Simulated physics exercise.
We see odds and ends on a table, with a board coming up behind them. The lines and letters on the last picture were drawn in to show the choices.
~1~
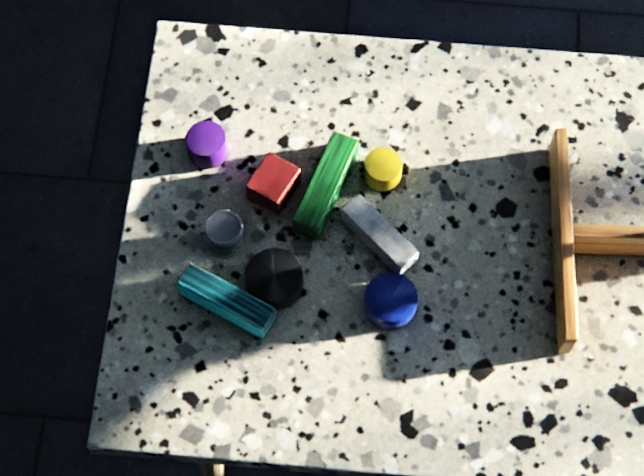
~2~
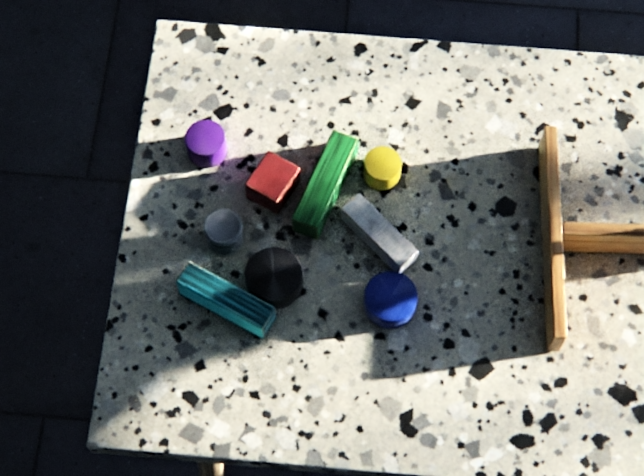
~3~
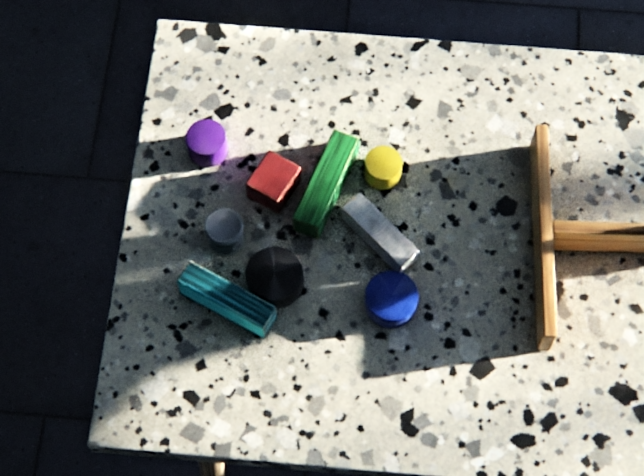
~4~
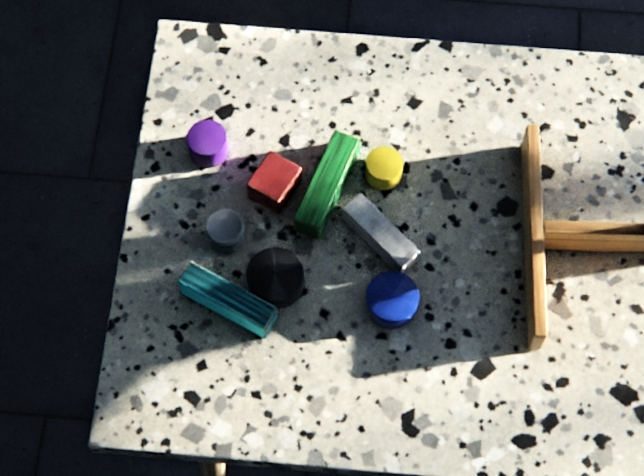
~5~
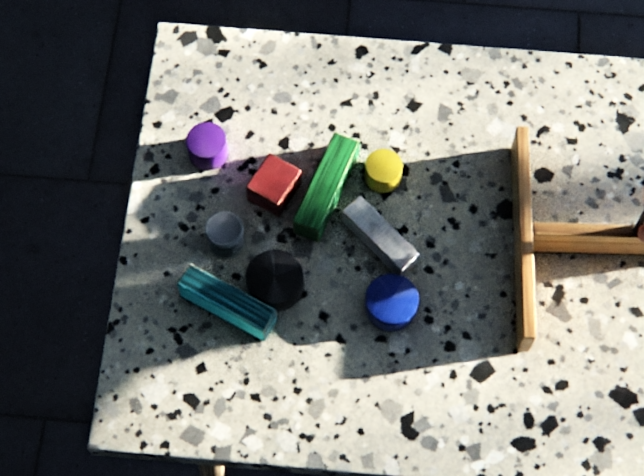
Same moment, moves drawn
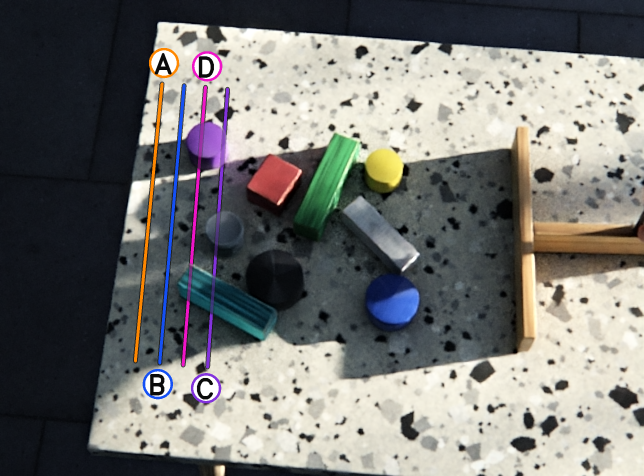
Wooden board on a handle sliding slowly left across a speckled table, its shadow shifting over scattered colourful blocks and tins.
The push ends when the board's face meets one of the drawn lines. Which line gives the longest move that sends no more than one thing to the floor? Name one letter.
No farther than C.
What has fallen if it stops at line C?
The purple tin.
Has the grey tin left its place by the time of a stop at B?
By then, yes.
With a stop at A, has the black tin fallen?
Yes.
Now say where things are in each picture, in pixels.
In the first frame, purple tin (207, 144); turquoise stick (227, 301); board (567, 230).
In the second frame, board (556, 228); grey tin (224, 233).
In the third frame, board (547, 226); black tin (275, 278).
In the fourth frame, board (537, 226); red block (275, 183).
In the fifth frame, board (526, 228); purple tin (207, 146); turquoise stick (228, 303); green stick (326, 187).
On the marked copy, A at (149, 216); B at (173, 217); C at (218, 221); D at (195, 219).
Taking C. A third of the way, board (415, 219); blue tin (379, 302); white bar (370, 234).
Two thirds of the way, board (305, 210); grey tin (211, 231); red block (221, 193).
When it is over, board (221, 203); purple tin over the edge; red block (139, 186); one fallen.
As for the rest, A drops six; B drops five; D drops three.
